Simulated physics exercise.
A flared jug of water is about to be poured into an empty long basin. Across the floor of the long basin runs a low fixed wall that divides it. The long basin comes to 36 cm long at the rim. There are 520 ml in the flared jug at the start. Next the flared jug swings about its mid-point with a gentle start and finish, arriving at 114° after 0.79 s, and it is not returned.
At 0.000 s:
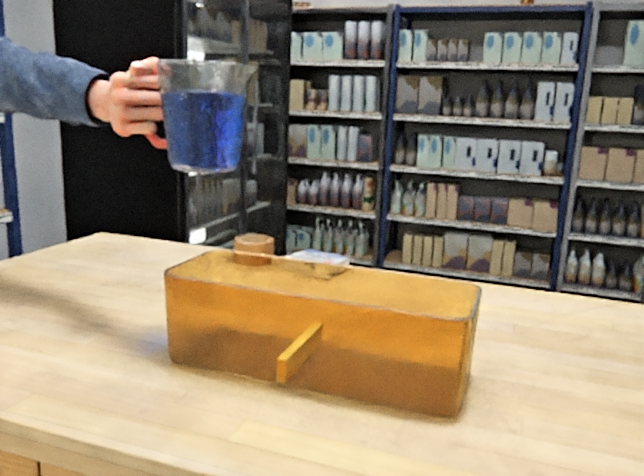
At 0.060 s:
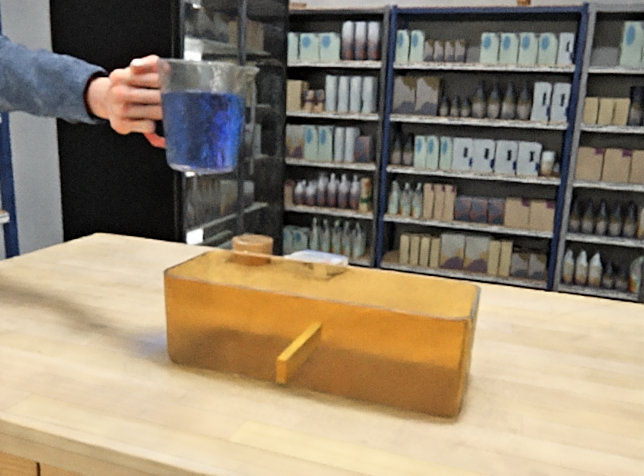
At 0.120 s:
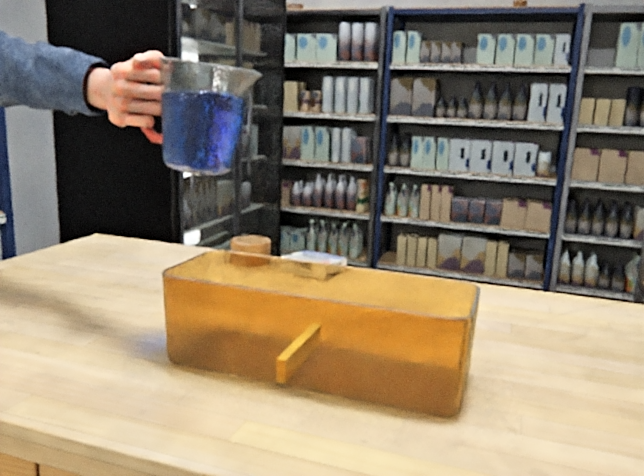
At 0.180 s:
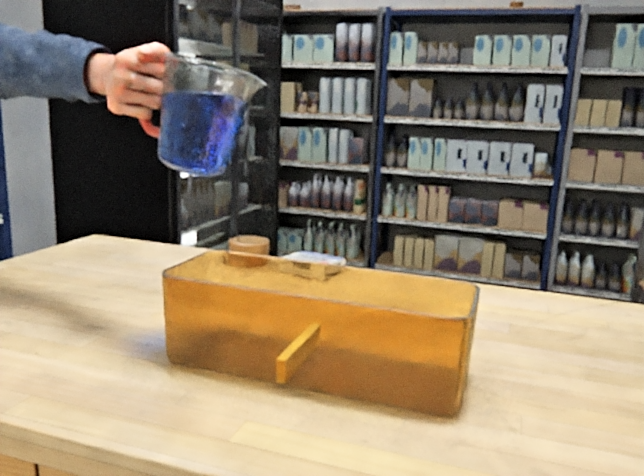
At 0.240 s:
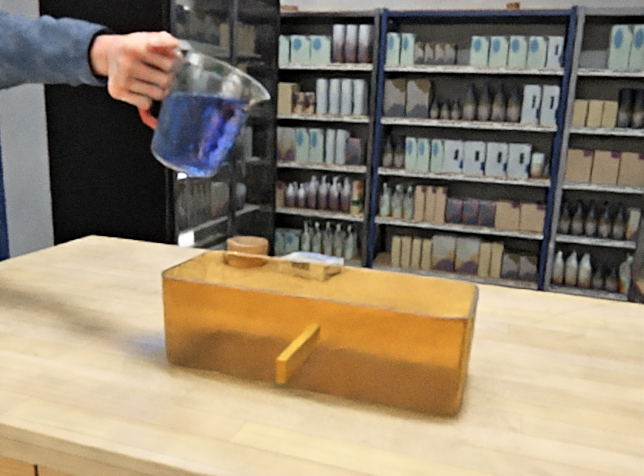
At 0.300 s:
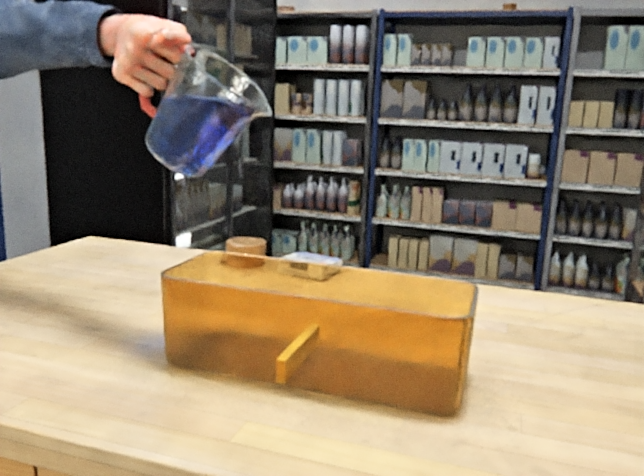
A hand holding a clear jug of blue liquid gradually tilted it to the right above a long amber basin on a wooden table, while the basin stayed still.
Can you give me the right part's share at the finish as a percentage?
Sure, about 50 percent.
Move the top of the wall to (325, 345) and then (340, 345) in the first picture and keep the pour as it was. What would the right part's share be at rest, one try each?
In order, 10 and 10 per cent.
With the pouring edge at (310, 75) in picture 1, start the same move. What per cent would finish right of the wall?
Then I'd expect something near 85 per cent.
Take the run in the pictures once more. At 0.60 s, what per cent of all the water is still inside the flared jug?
Portion remaining: Approx. 56 per cent.
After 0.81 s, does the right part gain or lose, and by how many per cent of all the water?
Net gain of about 7.
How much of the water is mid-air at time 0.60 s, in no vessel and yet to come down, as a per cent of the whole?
Some 32 per cent.
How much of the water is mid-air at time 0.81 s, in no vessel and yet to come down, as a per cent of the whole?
Close to 16 %.
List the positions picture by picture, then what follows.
The first frame shows tilt 0°; pouring edge (257, 67); surface from (173, 92) to (242, 95); the long basin's rim runs from (189, 262) to (477, 303); the wall's top is at (302, 340).
The second frame shows tilt 2°; pouring edge (258, 68); surface from (172, 92) to (242, 95).
The third frame shows tilt 6°; pouring edge (261, 74); surface from (174, 92) to (243, 96).
The fourth frame shows tilt 14°; pouring edge (265, 84); surface from (174, 94) to (246, 98).
The fifth frame shows tilt 24°; pouring edge (269, 98); surface from (175, 98) to (251, 101).
The sixth frame shows tilt 36°; pouring edge (271, 114); surface from (170, 107) to (261, 106).
By 0.60 s the tilt is 98° and 56 per cent is still to pour, 1 is left of the wall and 10 right of it.
By 0.81 s the tilt is 114° and 7 per cent is still to pour, 34 is left of the wall and 43 right of it.
By 1.04 s the tilt is 114° and 0 per cent is still to pour, 48 is left of the wall and 49 right of it.
By 1.29 s the tilt is 114° and 0 per cent is still to pour, 48 is left of the wall and 50 right of it.
At rest 48 per cent lies left of the wall, 50 right of it and 3 outside.
